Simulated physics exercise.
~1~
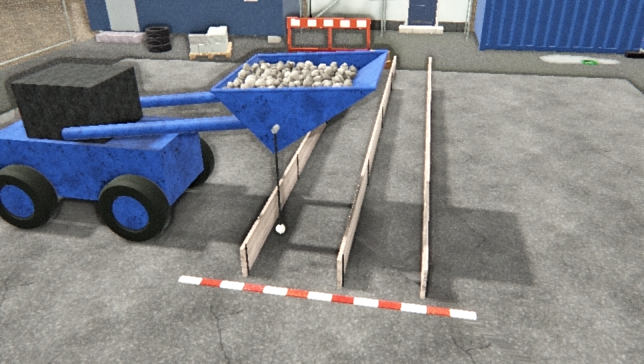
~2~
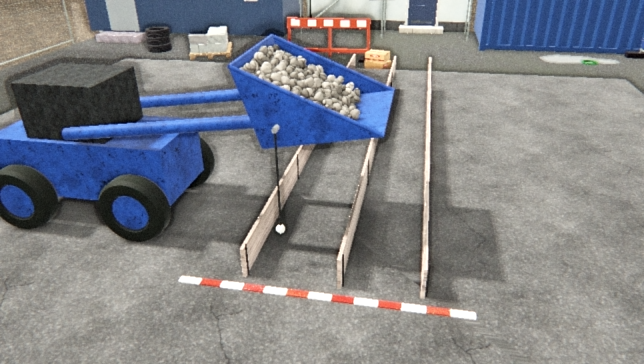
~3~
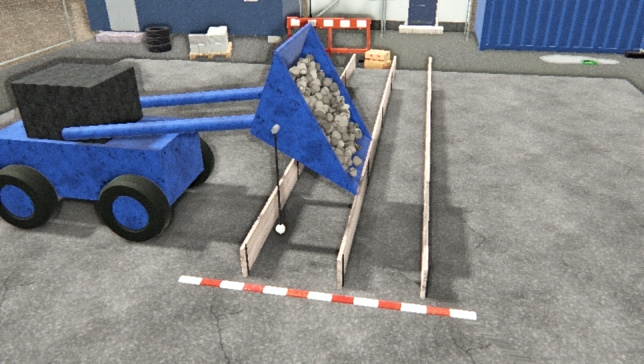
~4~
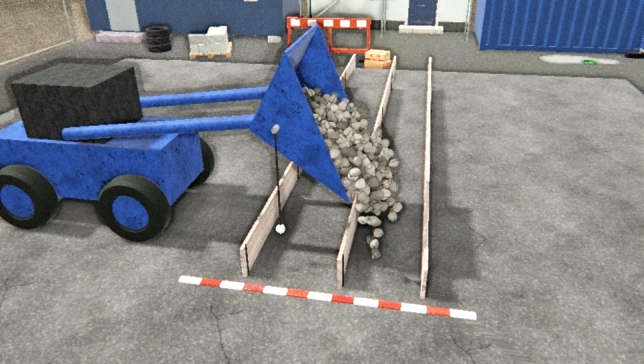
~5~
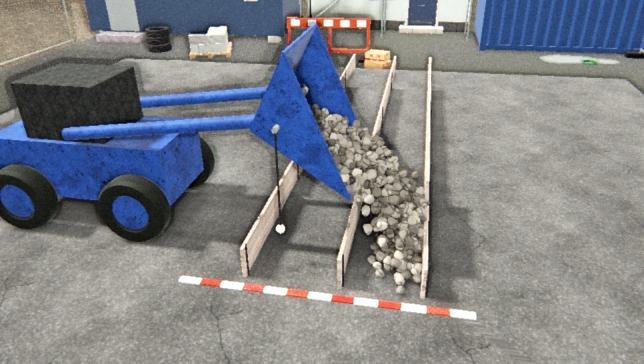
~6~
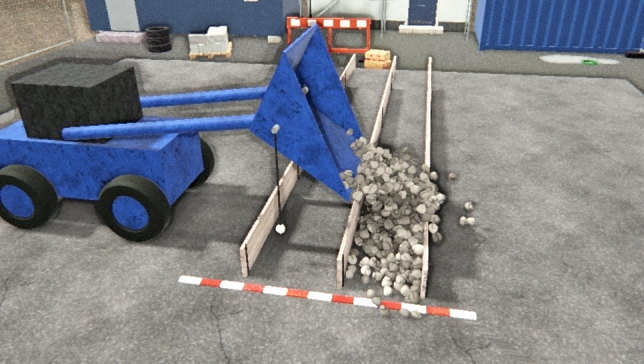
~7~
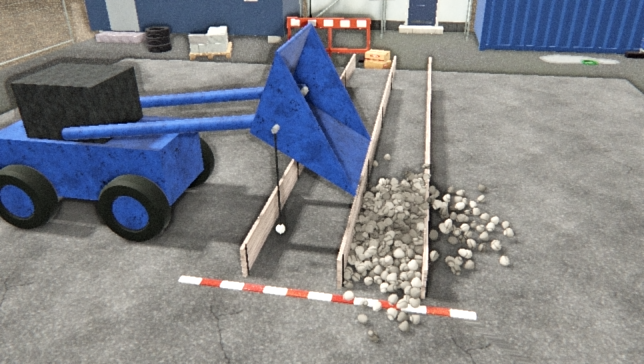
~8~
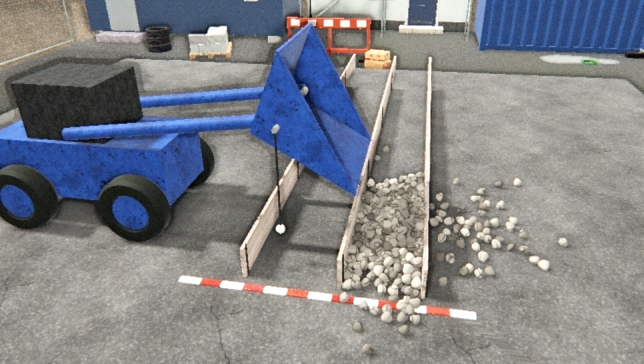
A blue loader's raised bucket, heaped with round grey stones, tipped steeply forward and poured them over the middle board into the far bay, where most piled up while some spilled past the last board and scattered, leaving the bucket empty.
